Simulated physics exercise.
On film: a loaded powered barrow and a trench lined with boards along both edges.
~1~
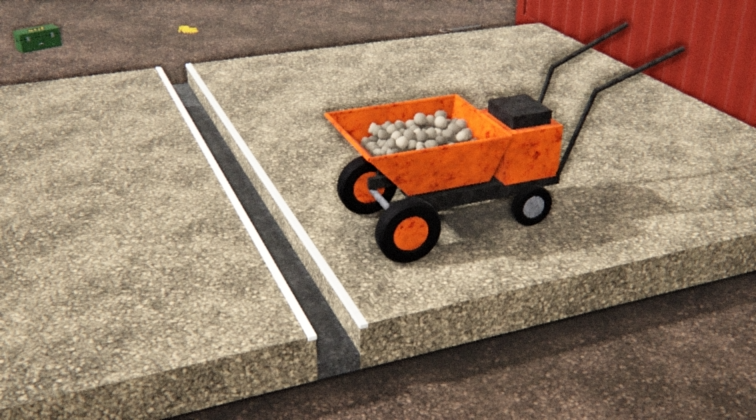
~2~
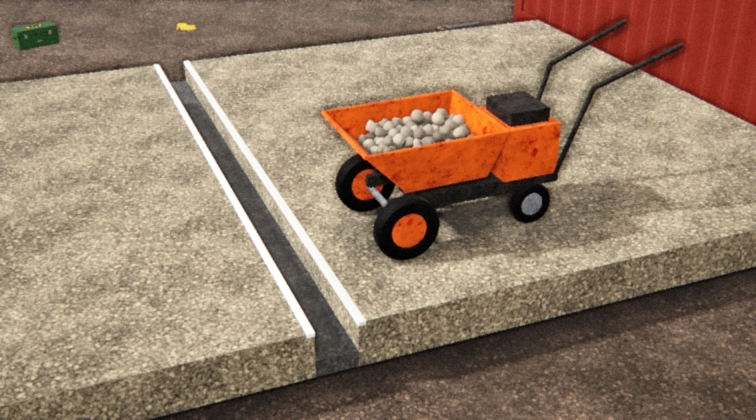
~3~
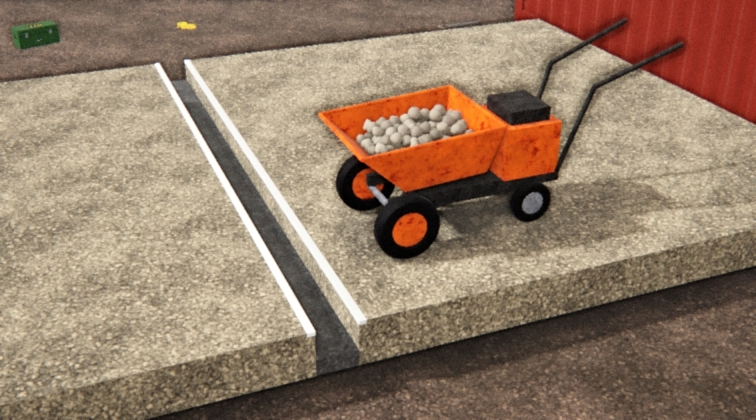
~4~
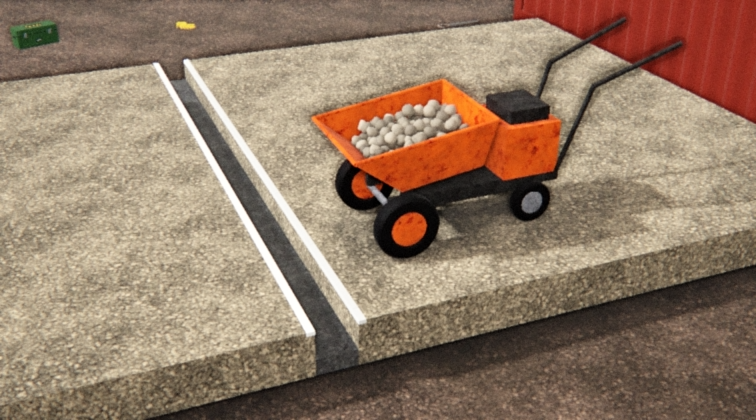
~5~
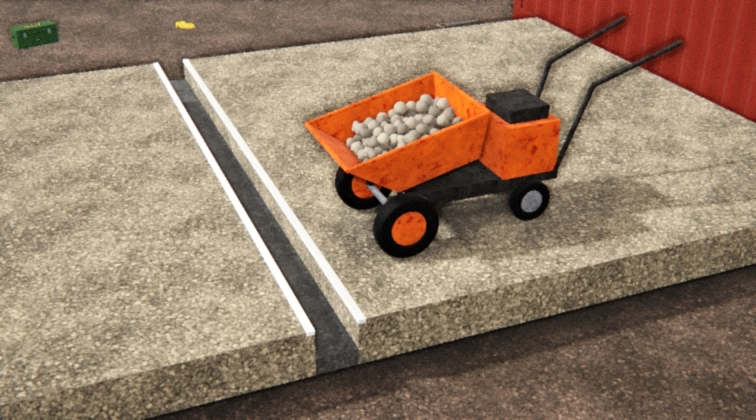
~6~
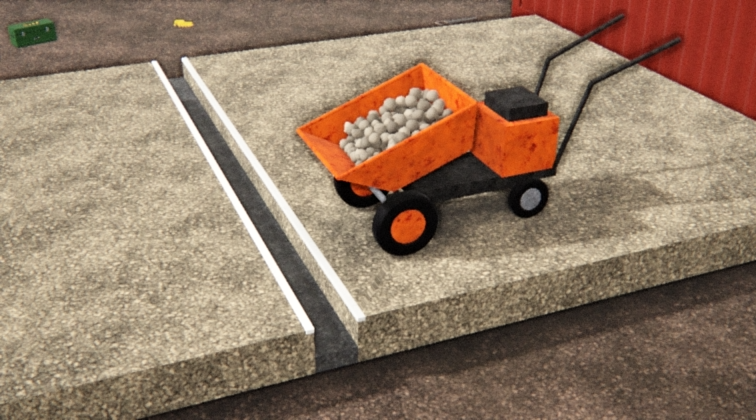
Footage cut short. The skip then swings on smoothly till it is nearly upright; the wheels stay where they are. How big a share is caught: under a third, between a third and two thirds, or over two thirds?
The trench gets no less than a third and no more than two thirds.
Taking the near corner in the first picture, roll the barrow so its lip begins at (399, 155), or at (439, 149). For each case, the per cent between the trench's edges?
Roughly 60 per cent first, then roughly 20 per cent.
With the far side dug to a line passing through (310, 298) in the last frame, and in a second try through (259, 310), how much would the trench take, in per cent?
30 % then 90 %, roughly.
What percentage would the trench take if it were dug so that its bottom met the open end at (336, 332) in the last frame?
It lands somewhere near 30 percent.
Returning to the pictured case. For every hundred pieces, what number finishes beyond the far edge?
Result: Close to 15 %.
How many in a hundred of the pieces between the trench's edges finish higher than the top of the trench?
Estimate: Near 10 in a hundred.
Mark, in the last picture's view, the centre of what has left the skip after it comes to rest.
Resting centre, last frame: Roughly (283, 262).
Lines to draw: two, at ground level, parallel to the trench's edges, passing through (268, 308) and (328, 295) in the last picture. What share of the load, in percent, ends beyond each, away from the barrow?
First 10 in a hundred, second 60 in a hundred.
Soon, skip tipped steeply; all in the skip.
A while on, skip tipped right over; about two thirds in the skip; about a third in or heaped over the trench; a small part beyond it.
Towards the end, skip tipped right over; about a third in the skip; about half in or heaped over the trench; about a quarter beyond it.
Finally, skip tipped right over; about a third in the skip; about half in or heaped over the trench; about a quarter beyond it.
